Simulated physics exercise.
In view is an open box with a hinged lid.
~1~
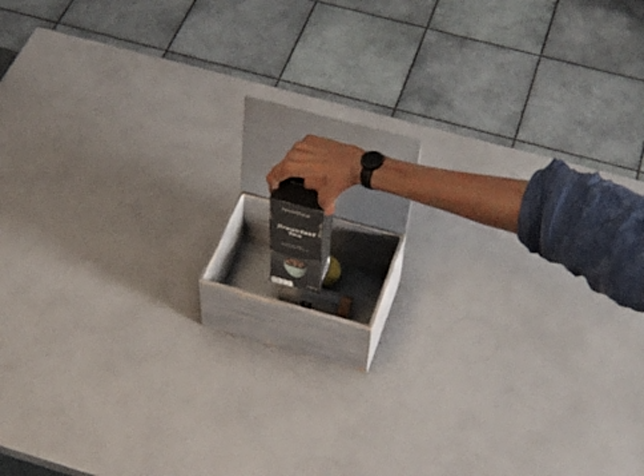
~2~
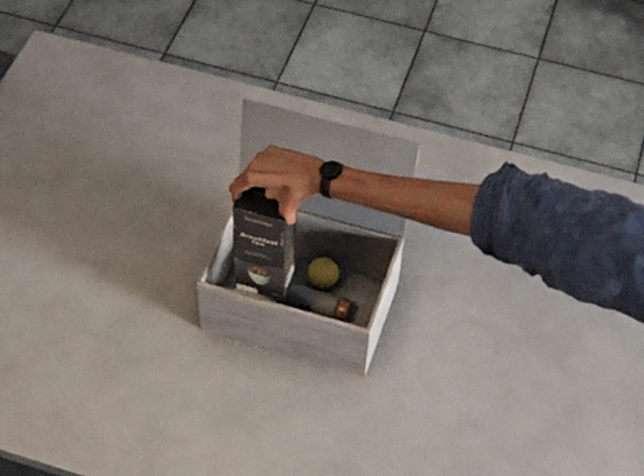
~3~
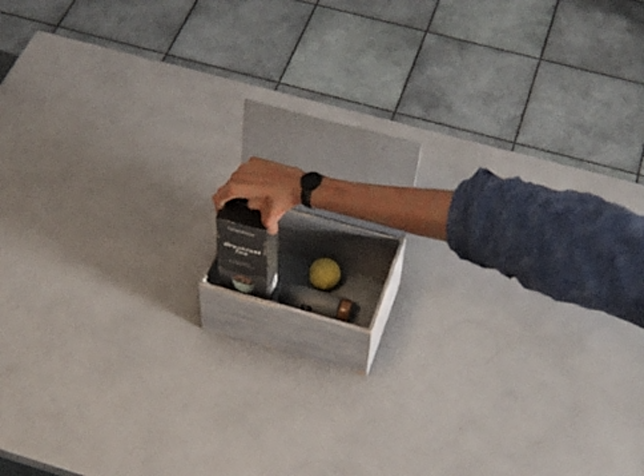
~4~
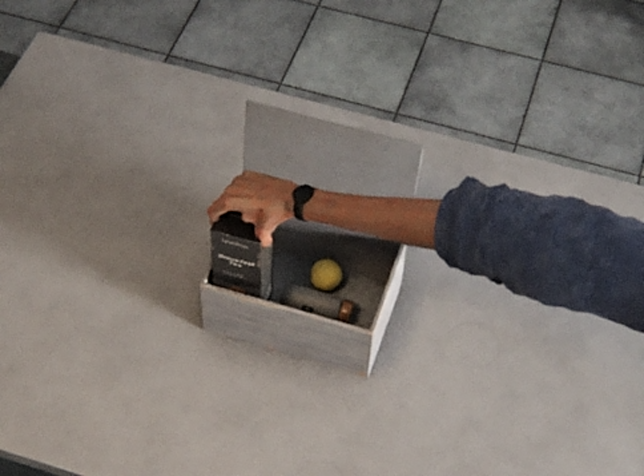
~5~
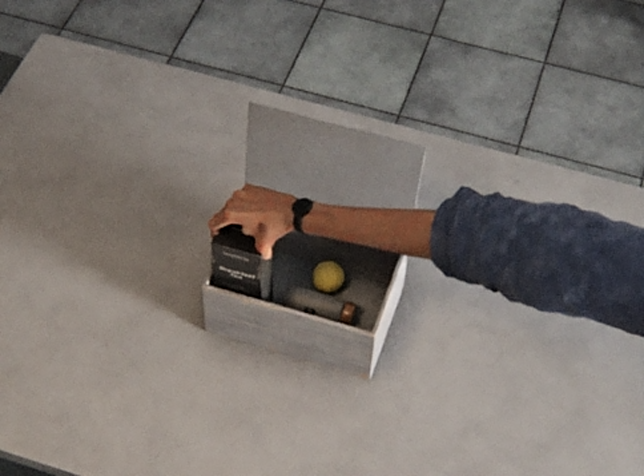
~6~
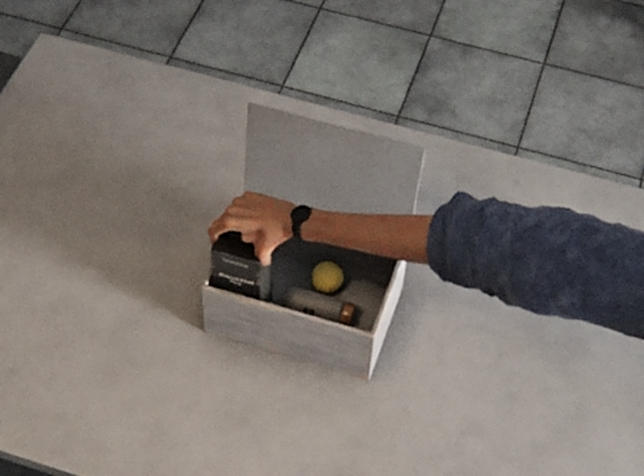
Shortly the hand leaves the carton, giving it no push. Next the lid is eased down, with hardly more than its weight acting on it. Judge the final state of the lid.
The lid is not fully down.
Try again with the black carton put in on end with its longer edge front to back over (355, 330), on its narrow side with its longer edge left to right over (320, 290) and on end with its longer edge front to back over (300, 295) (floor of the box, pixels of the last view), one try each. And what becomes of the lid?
The lid is kept raised the first time, lowers completely the second time and is kept raised the third time.
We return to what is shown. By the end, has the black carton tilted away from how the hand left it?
As it turns out, the black carton keeps its original angle.
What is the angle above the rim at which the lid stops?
Lid angle from rim - close to 35°.
Then, 1.40 s after the last picture, lid 73° above the rim.
Then, 1.80 s after the last picture, lid 34° above the rim.
At rest, lid 35° above the rim; all 3 in place. Seen from the same camera at the end, black carton near (243, 282).
